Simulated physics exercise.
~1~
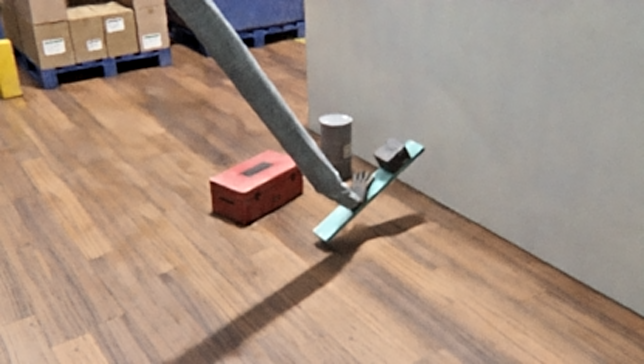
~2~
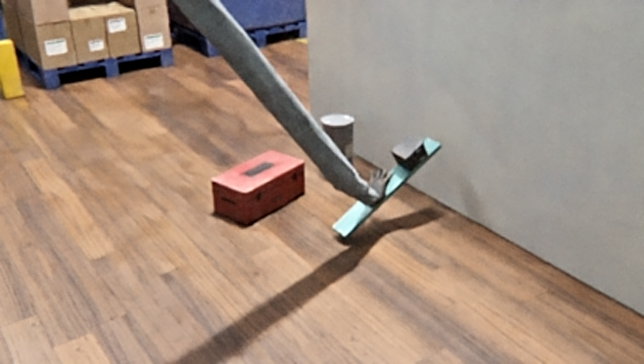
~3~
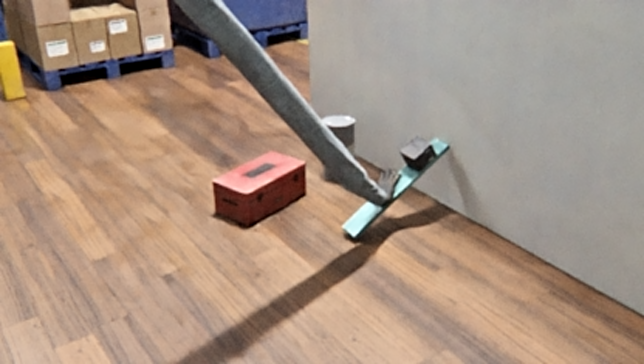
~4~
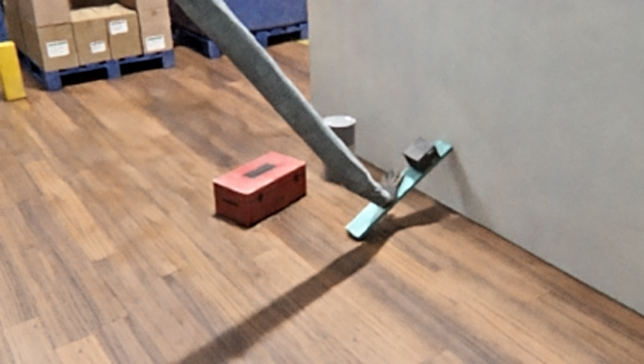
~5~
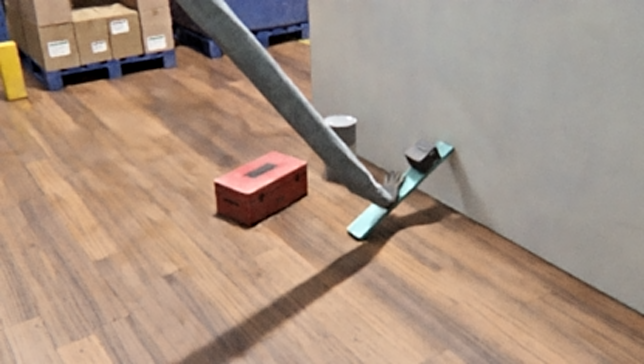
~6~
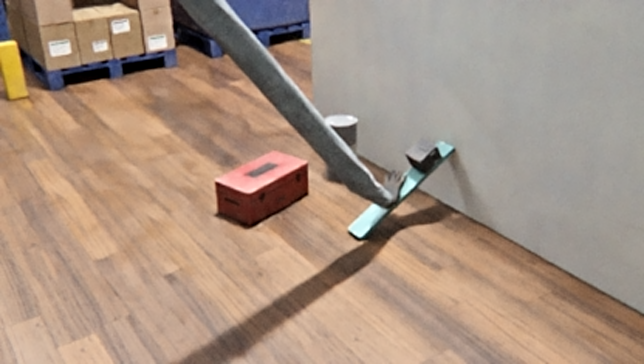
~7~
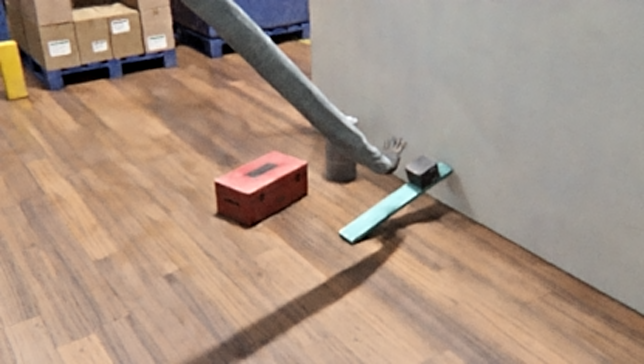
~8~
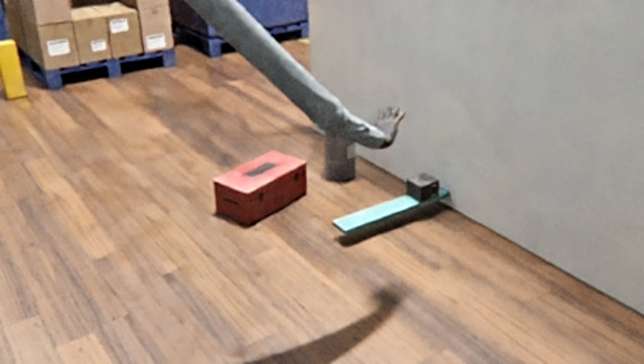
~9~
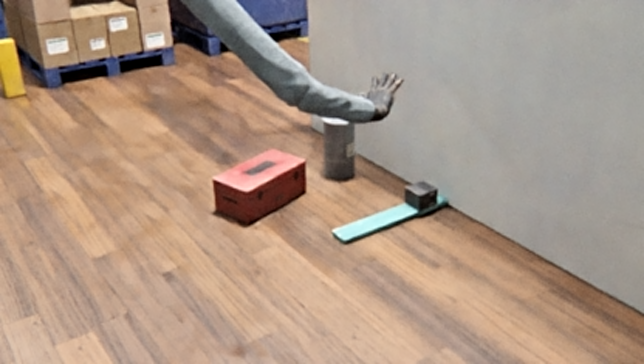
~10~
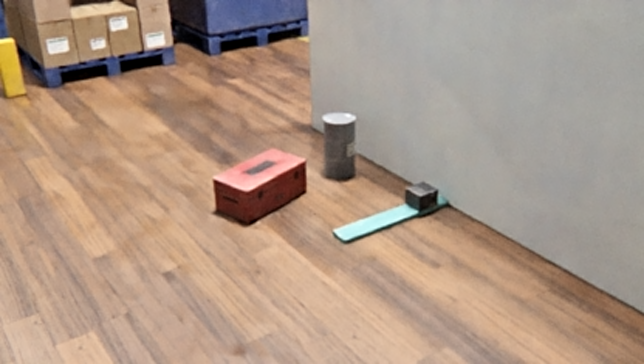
The clip shows a gloved hand moving a turquoise plank with a small dark block on it right to lean against a grey wall, near a red toolbox and grey canister. The hand lets go and withdraws, and the plank slides down to lie on the wooden floor, the block still on it.
